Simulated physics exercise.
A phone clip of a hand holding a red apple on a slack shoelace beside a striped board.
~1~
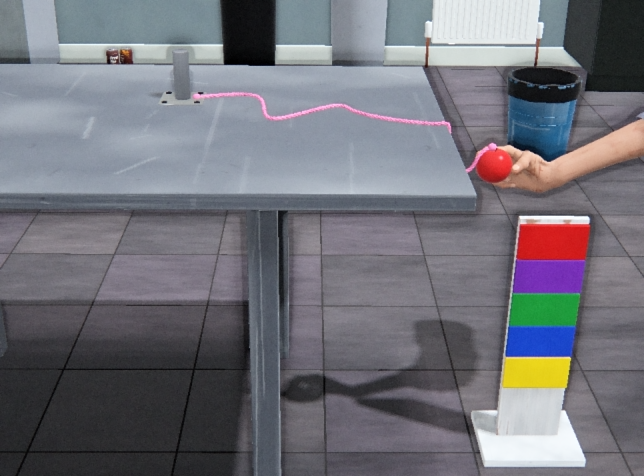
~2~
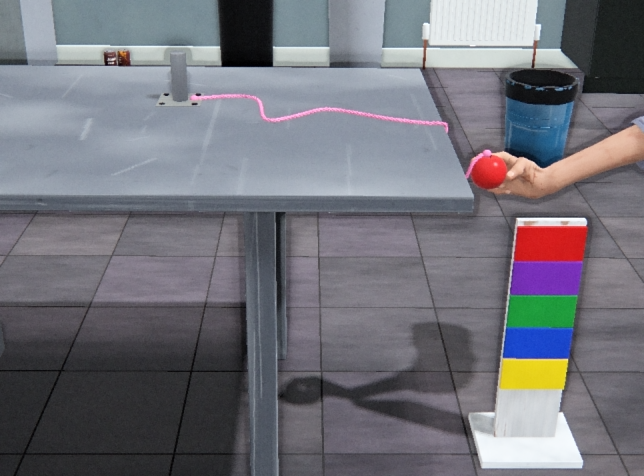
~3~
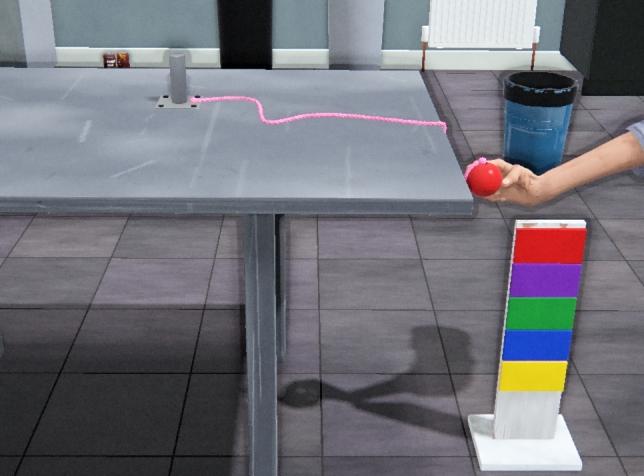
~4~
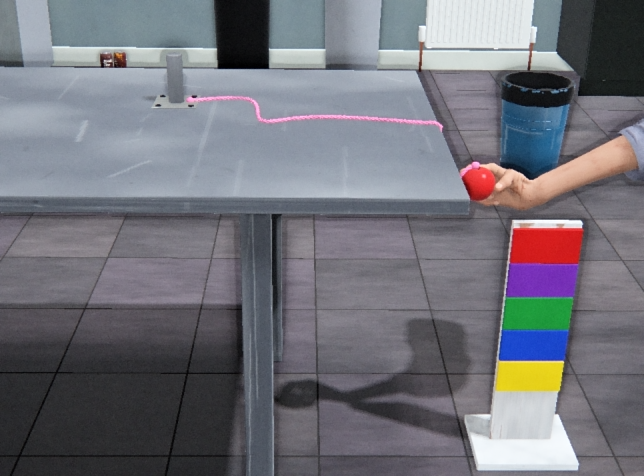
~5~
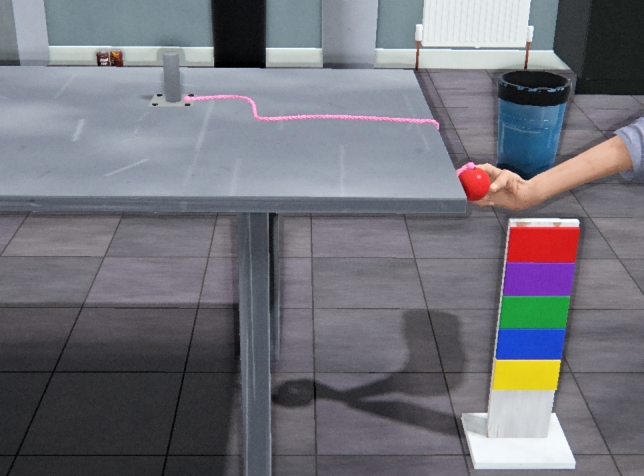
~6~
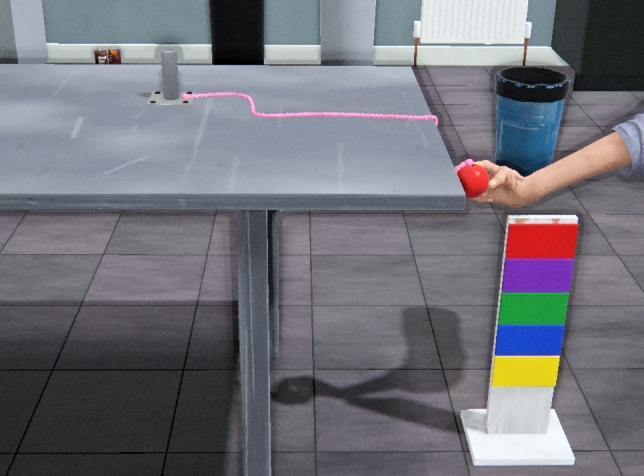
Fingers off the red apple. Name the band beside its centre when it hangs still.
At green.
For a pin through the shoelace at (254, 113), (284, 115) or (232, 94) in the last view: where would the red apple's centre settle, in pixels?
Try by try, around (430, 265), (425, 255) and (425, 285).
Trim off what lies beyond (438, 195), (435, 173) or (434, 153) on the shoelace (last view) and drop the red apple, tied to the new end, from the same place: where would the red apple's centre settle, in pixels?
About (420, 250), (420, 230) and (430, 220).
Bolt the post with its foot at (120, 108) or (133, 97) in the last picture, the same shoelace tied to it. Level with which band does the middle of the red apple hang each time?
Try by try: Purple; purple.
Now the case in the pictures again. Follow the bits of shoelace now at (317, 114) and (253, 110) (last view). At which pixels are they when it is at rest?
At (368, 110), then (295, 105).
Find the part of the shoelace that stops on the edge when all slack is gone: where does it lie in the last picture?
At (381, 116), roughly.
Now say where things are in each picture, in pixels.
In the first picture, red apple (494, 166); red (553, 243); purple (549, 278); green (545, 311); blue (541, 343); yellow (537, 374).
In the second picture, red apple (489, 172); shoelace through (232, 96) (262, 112) (313, 112) (387, 119) (445, 146).
In the third picture, red apple (484, 180).
In the fourth picture, red apple (477, 183); shoelace through (228, 98) (258, 114) (319, 117) (401, 121) (439, 165).
In the fifth picture, red apple (473, 184).
In the sixth picture, red apple (471, 181); shoelace through (223, 94) (253, 110) (324, 115) (407, 117) (435, 170).
Soon after, apple near (388, 279); level with green.
Then, apple near (442, 301); level with green.
At rest, apple near (426, 299); level with green. Its centre hangs level with the green band.
